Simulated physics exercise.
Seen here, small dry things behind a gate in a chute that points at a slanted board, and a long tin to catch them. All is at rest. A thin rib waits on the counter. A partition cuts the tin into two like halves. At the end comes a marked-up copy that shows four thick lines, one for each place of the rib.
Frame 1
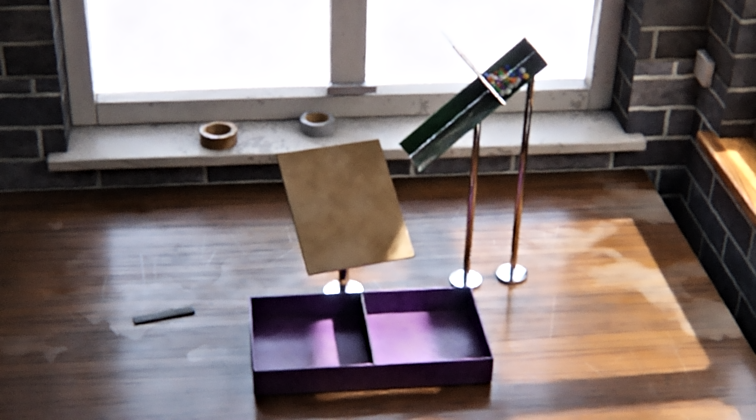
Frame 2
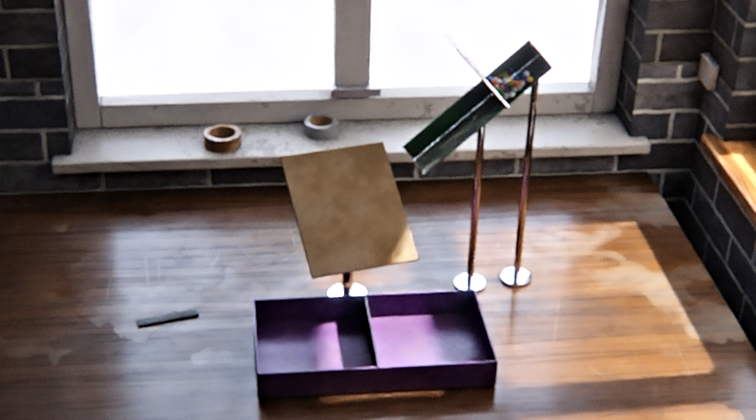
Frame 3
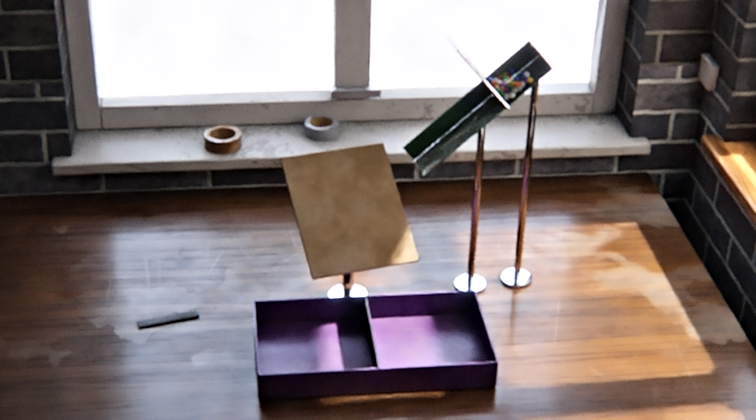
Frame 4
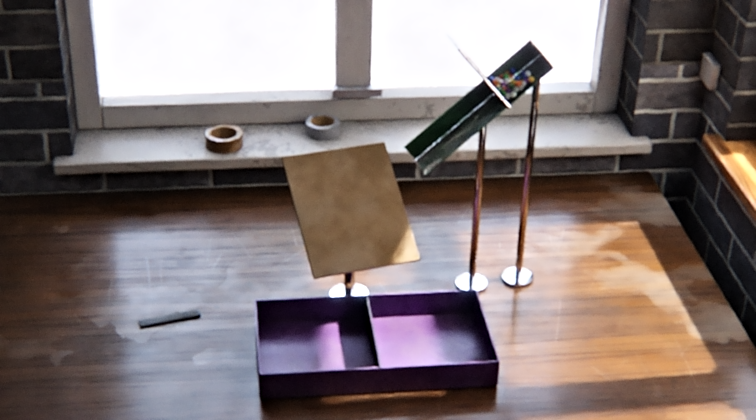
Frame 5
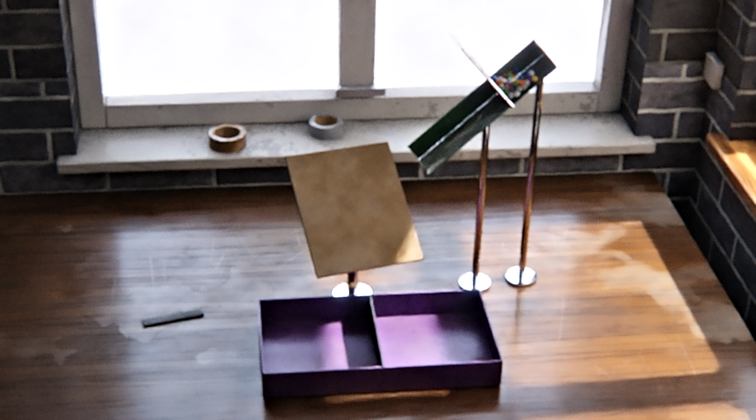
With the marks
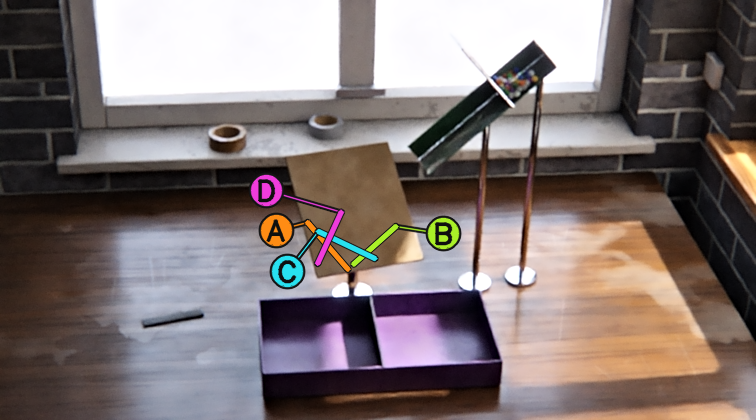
A shallow purple tray split into two equal compartments sits on a glossy brown wooden table, seen from slightly above, facing a bright window set in dark brick. Behind it a tan board leans on a short stand, with a raised dark green chute holding small multicoloured beads at upper right, a thin dark strip at left and two tape rolls on the sill. Nothing moves except the view, which shifts very slightly.
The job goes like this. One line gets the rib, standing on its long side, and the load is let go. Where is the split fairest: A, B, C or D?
I would pick line A.
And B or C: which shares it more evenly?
That would be C.
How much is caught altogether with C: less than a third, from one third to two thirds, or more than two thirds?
It is more than two thirds.
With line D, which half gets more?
Left.
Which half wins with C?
Right.
On the marked copy, line A from (307, 222) to (347, 269); line B from (395, 226) to (353, 264); line C from (318, 231) to (374, 258); line D from (341, 212) to (317, 263).
With A, of what is caught, roughly half in the left half, roughly half in the right.
With B, of what is caught, every piece in the left half, not one piece in the right.
With C, of what is caught, about a tenth in the left half, the larger part in the right.
With D, of what is caught, almost all in the left half, about a tenth in the right.
